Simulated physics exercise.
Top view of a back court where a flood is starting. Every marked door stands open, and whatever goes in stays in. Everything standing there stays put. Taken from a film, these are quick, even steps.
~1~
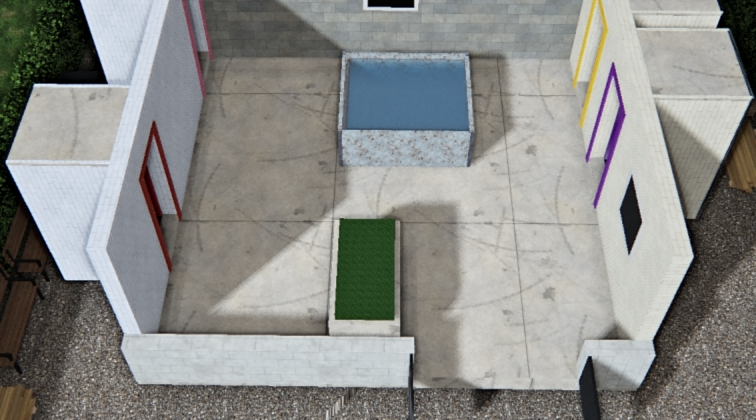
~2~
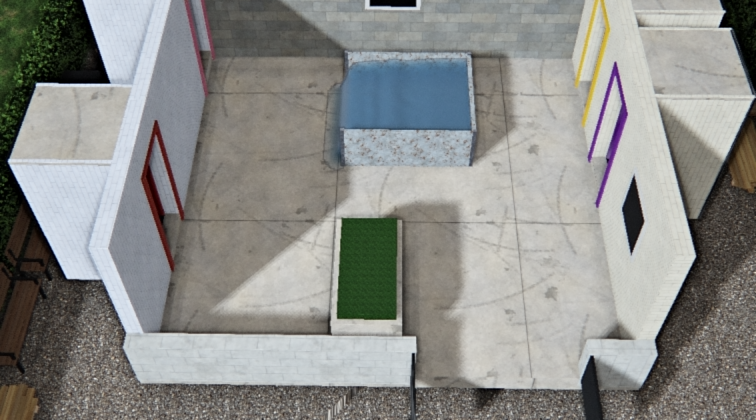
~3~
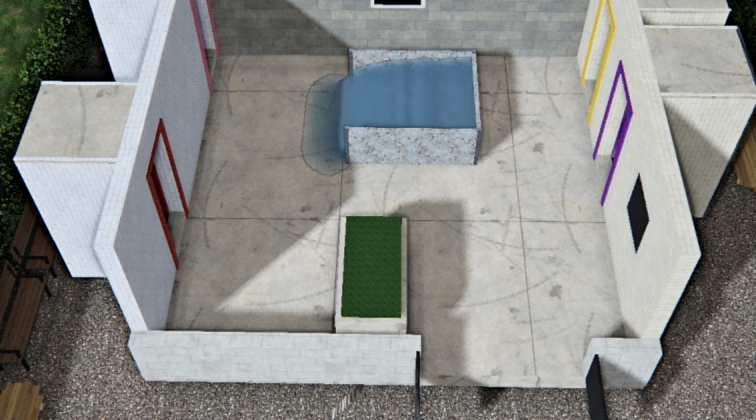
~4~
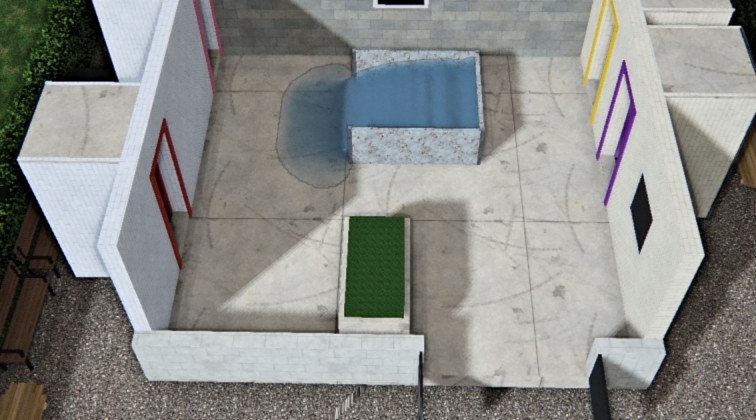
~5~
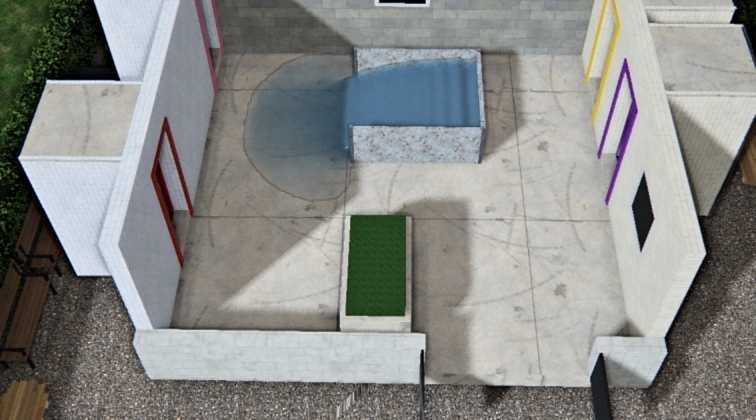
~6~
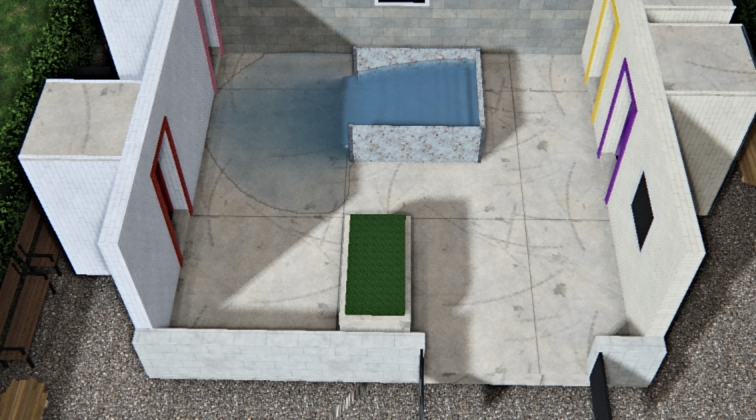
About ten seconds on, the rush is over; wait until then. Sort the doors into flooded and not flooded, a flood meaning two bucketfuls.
Sorted: Pink door - flooded; purple door - not flooded; red door - not flooded; yellow door - not flooded.
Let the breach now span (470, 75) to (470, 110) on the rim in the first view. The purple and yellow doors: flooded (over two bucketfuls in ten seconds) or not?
Put simply: The purple one clears the cutoff; as for the yellow one, it clears the cutoff.
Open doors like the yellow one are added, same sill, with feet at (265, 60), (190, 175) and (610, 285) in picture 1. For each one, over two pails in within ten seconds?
Door by door: Ends up above, ends up above, ends up below.
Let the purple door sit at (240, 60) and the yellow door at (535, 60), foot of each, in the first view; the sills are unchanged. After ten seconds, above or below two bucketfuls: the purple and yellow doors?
Looking at it, I'd say the purple one breaks the limit and the yellow one is safe.
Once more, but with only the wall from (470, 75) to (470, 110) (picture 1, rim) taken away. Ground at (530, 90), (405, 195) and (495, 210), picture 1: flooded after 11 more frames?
Taking the points in order: Swamped, unwetted and unwetted.
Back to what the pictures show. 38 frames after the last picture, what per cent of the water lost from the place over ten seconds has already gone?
Near 95 %.
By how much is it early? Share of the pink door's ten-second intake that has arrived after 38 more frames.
Estimate: Roughly 100 %.
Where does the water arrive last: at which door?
Answer - the purple door.
A moment on, water covers 30 % of the floor; the pink door under two buckets in, the purple door not reached, the red door wet at the sill, nothing in, the yellow door not reached.
Next, water covers 30 % of the floor; the pink door far over two buckets in, the purple door not reached, the red door wet at the sill, nothing in, the yellow door not reached.
Then, water covers 45 % of the floor; the pink door far over two buckets in, the purple door not reached, the red door wet at the sill, nothing in, the yellow door not reached.
Later, water covers 60 % of the floor; the pink door far over two buckets in, the purple door not reached, the red door wet at the sill, nothing in, the yellow door wet at the sill, nothing in.
In the end, water covers 90 % of the floor; the pink door far over two buckets in, the purple door wet at the sill, nothing in, the red door under two buckets in, the yellow door wet at the sill, nothing in.
